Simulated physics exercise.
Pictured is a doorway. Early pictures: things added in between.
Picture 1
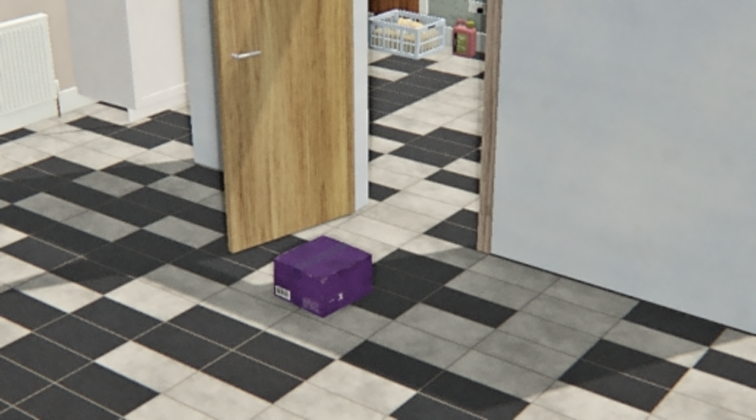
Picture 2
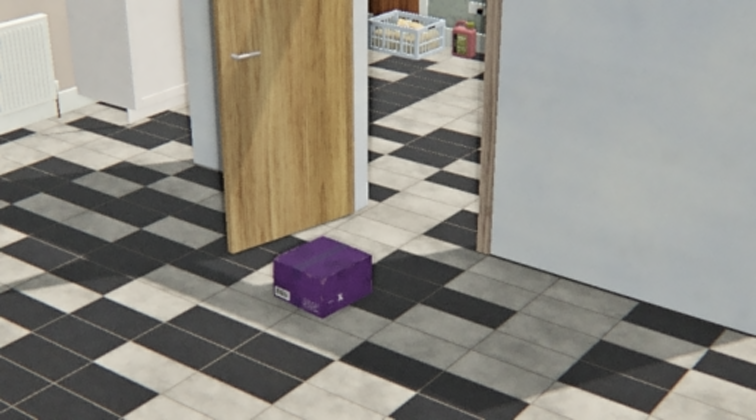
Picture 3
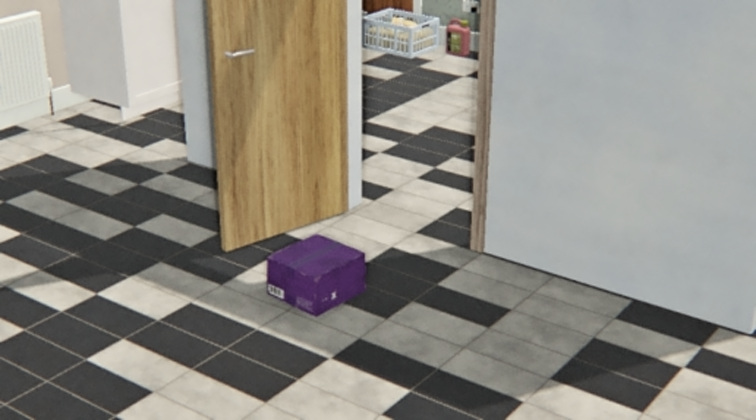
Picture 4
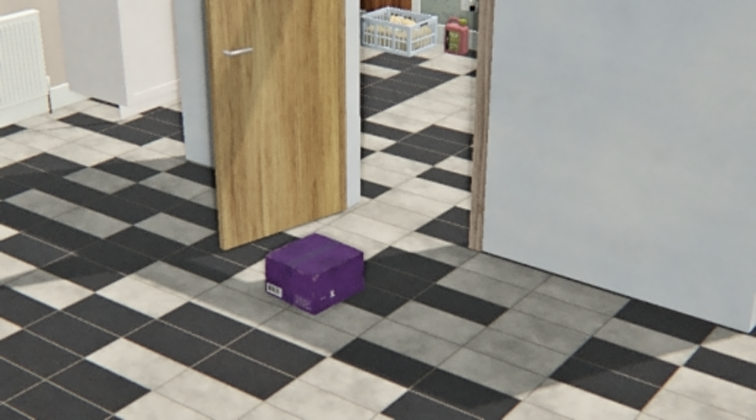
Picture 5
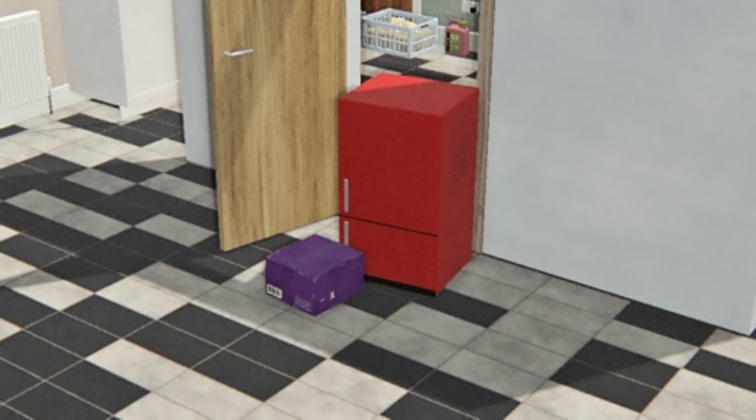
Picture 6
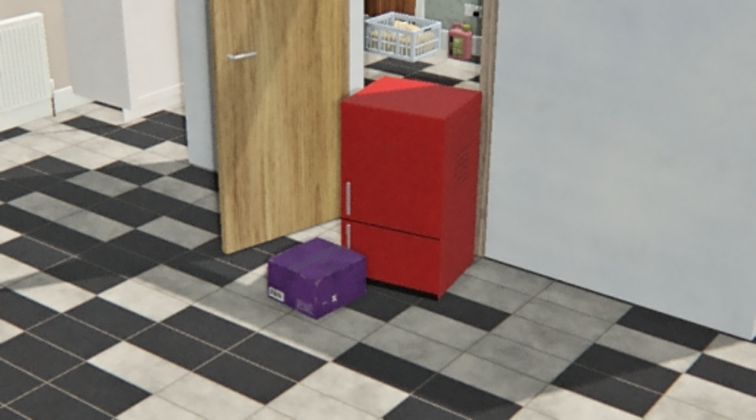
A red fridge appears abruptly in the doorway behind a purple box, beside a wide-open wooden door. Apart from slight shifts of the view, the box and door stay still on the black, white and grey tiled floor.
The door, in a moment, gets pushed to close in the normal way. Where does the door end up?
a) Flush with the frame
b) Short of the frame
b, short of the frame.
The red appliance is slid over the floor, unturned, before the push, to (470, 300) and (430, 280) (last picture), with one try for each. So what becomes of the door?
Door, in order of tries: Fully closed, obstructed.
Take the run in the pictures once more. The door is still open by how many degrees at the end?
I'd say it stays open by roughly 55 degrees.
Then, 0.40 s after the last picture, door at 93°.
Then, 0.70 s after the last picture, door at 76°.
Then, 0.90 s after the last picture, door at 65°; purple box slid a little.
Then, 1.10 s after the last picture, door at 56°; purple box slid a little.
At rest, door at 56°; both in place. Seen from the same camera at the end, red appliance near (411, 186).
